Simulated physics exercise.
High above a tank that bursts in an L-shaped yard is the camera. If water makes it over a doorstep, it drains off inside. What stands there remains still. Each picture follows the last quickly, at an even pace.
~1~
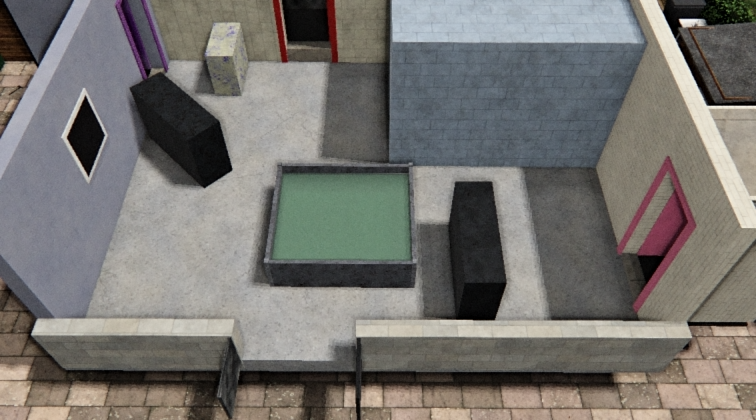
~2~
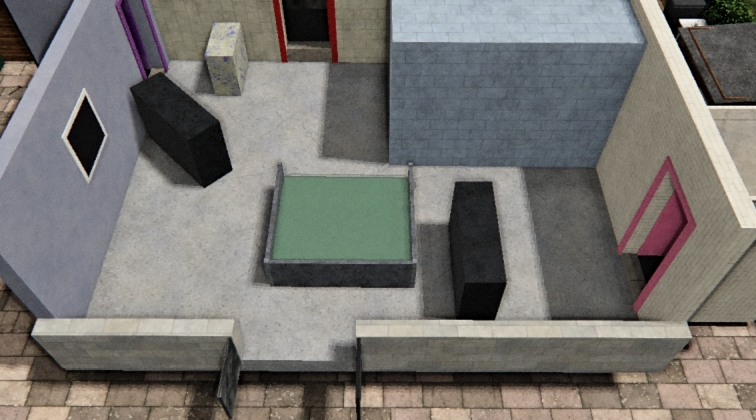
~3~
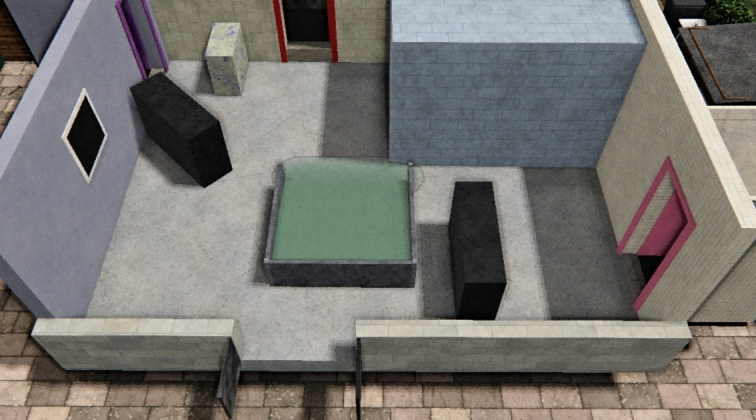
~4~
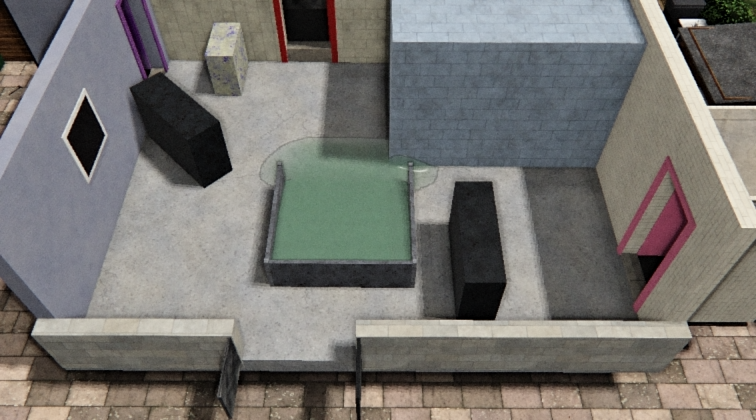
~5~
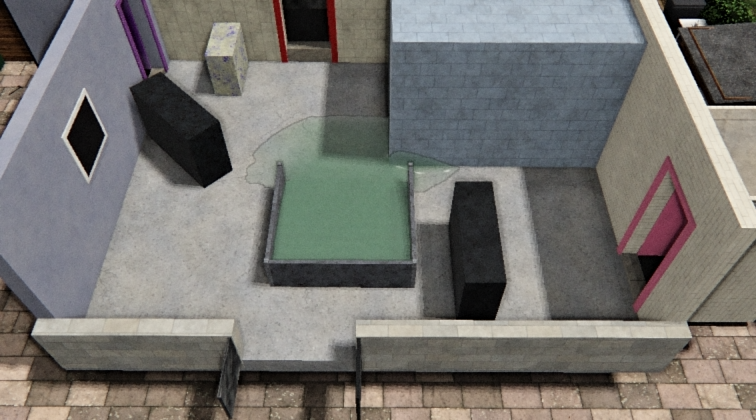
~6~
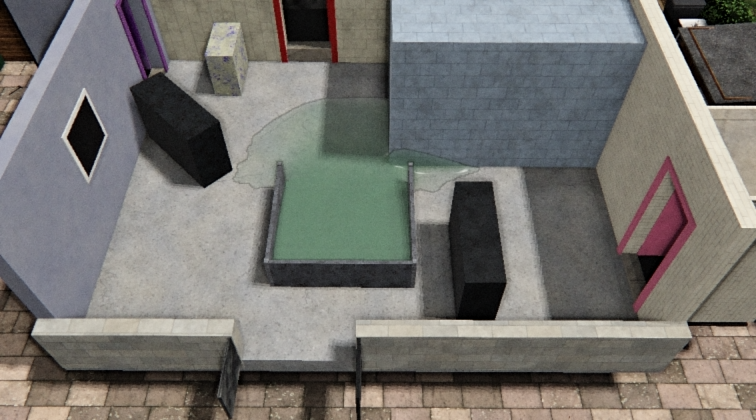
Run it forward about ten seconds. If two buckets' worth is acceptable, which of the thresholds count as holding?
The red door counts as holding, the pink door counts as holding, the purple door counts as holding.
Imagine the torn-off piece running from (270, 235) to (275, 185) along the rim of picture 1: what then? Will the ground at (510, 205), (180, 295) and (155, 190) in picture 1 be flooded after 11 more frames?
Bone-dry, submerged, submerged.
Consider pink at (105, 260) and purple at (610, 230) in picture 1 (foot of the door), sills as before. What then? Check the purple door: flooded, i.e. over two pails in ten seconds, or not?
Note - purple door: Short of the mark.
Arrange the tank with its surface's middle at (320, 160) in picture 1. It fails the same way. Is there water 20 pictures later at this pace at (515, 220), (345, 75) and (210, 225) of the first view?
Spared, soaked, spared.
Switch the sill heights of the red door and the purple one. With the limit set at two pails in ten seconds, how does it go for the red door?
Note - red door: Inundated.
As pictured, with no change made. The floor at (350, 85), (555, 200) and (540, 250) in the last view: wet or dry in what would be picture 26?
Lab note, in the order given: Wet through, wet through, wet through.
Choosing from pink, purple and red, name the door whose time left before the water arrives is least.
Soonest: The red-painted one.
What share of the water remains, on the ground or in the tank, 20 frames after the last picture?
Estimate: Near 100 %.
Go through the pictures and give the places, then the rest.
In the first picture, the water tank at (343, 214) is whole and still.
In the second picture, water pours out on the water tank's far side and has run to a hidden place.
In the third picture, the front is at (415, 170), out from the gap on the water tank's far side.
In the fourth picture, water pours out on the water tank's far side and has run to (432, 167).
In the fifth picture, the front is at (453, 168), out from the gap on the water tank's far side.
In the sixth picture, the front is at (381, 101), out from the gap on the water tank's far side.
A moment on, water covers 35 % of the floor; the red door wet at the sill, nothing in, the pink door not reached, the purple door not reached.
Next, water covers 45 % of the floor; the red door wet at the sill, nothing in, the pink door not reached, the purple door not reached.
Then, water covers 50 % of the floor; the red door wet at the sill, nothing in, the pink door wet at the sill, nothing in, the purple door wet at the sill, nothing in.
Later, water covers 70 % of the floor; the red door wet at the sill, nothing in, the pink door under two buckets in, the purple door wet at the sill, nothing in.
In the end, water covers 90 % of the floor; the red door wet at the sill, nothing in, the pink door under two buckets in, the purple door wet at the sill, nothing in.
